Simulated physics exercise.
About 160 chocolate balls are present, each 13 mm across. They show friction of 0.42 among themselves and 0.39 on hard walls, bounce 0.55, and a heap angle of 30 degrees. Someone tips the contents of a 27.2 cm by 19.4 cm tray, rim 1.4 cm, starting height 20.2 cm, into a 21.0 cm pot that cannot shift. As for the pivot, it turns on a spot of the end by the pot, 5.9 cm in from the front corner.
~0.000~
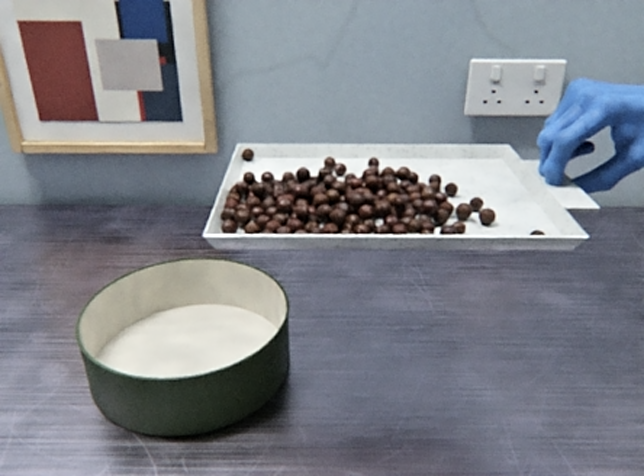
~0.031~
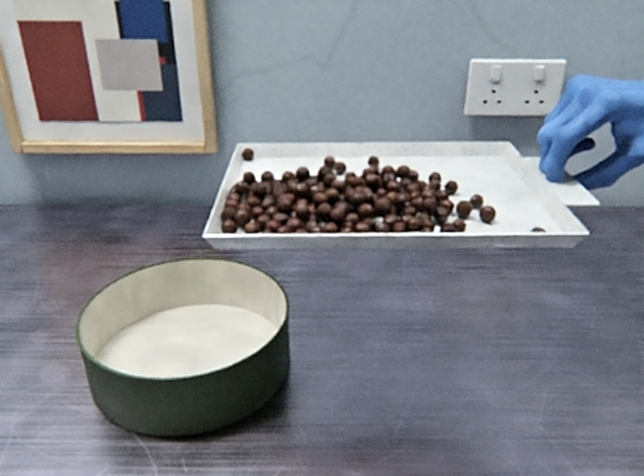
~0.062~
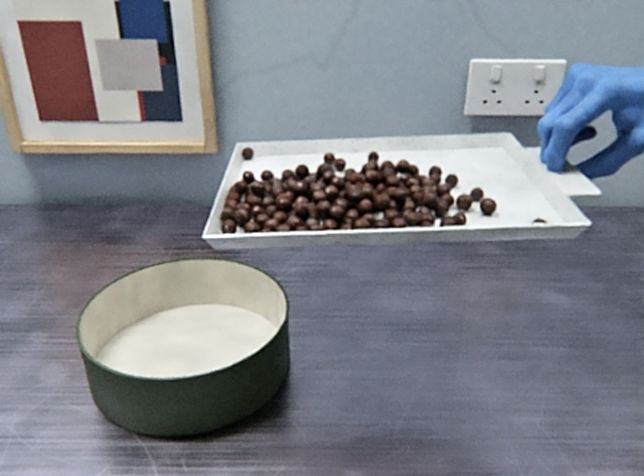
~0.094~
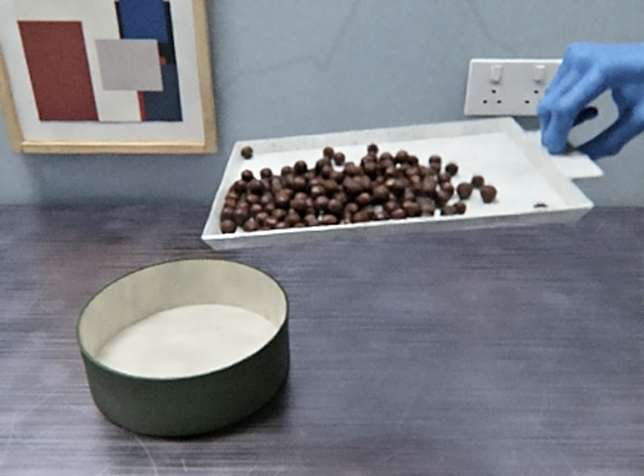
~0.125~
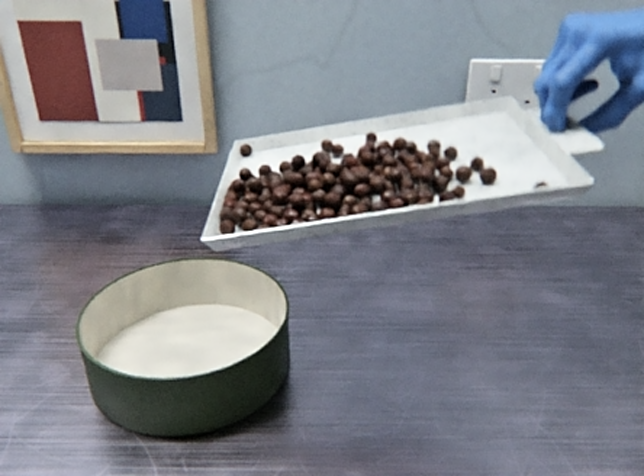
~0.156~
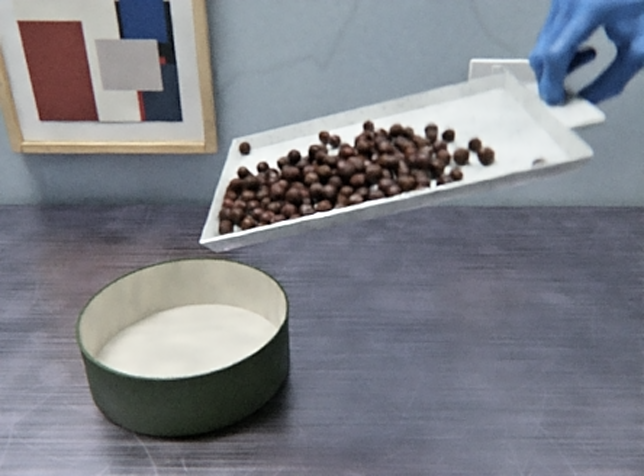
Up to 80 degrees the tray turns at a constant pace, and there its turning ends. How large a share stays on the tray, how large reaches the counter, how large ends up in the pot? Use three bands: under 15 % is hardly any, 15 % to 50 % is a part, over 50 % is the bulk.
Shares - left on the tray: Hardly any; counter: A part; pot: The bulk.
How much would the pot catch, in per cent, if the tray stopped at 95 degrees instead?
I'd expect some 60 per cent in the pot.
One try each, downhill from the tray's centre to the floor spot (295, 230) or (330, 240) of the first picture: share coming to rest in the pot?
Roughly 15 per cent on the first try and 0 per cent on the second.
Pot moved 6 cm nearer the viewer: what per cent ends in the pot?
Roughly 90 per cent.
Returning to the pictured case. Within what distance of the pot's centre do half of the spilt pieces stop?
22 cm.
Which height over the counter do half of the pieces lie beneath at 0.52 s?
About 22 centimetres.
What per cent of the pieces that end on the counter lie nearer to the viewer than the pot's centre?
About 100 percent of the spill.
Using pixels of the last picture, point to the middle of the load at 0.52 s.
Near (216, 190).
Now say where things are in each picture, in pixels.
The first frame shows tray tilt 0 degrees, front corners at (214, 231) and (576, 232); middle of the pieces at (343, 202); pot at (186, 309).
The second frame shows tray tilt 1 degrees, front corners at (214, 232) and (577, 229); middle of the pieces at (343, 201).
The third frame shows tray tilt 2 degrees, front corners at (213, 232) and (578, 219); middle of the pieces at (342, 198).
The fourth frame shows tray tilt 6 degrees, front corners at (213, 233) and (580, 202), lowest corner left front; middle of the pieces at (342, 192).
The fifth frame shows tray tilt 10 degrees, front corners at (211, 234) and (581, 178), lowest corner left front; middle of the pieces at (340, 184).
The sixth frame shows tray tilt 15 degrees, front corners at (210, 236) and (580, 152), lowest corner left front; middle of the pieces at (337, 176); pot at (186, 309). The tray's pace is about 155 degrees a second.
After 0.37 s, tilt 48 degrees; the tray holds 100 %, the pot 0 %.
After 0.52 s, tilt 71 degrees; the tray holds 85 %, the pot 0 %.
Then, at 0.79 s, tilt 80 degrees; the tray holds 5 %, the pot 50 %.
In the end, at 1.9 s, tray 0 %, counter 35 %, pot 65 %.
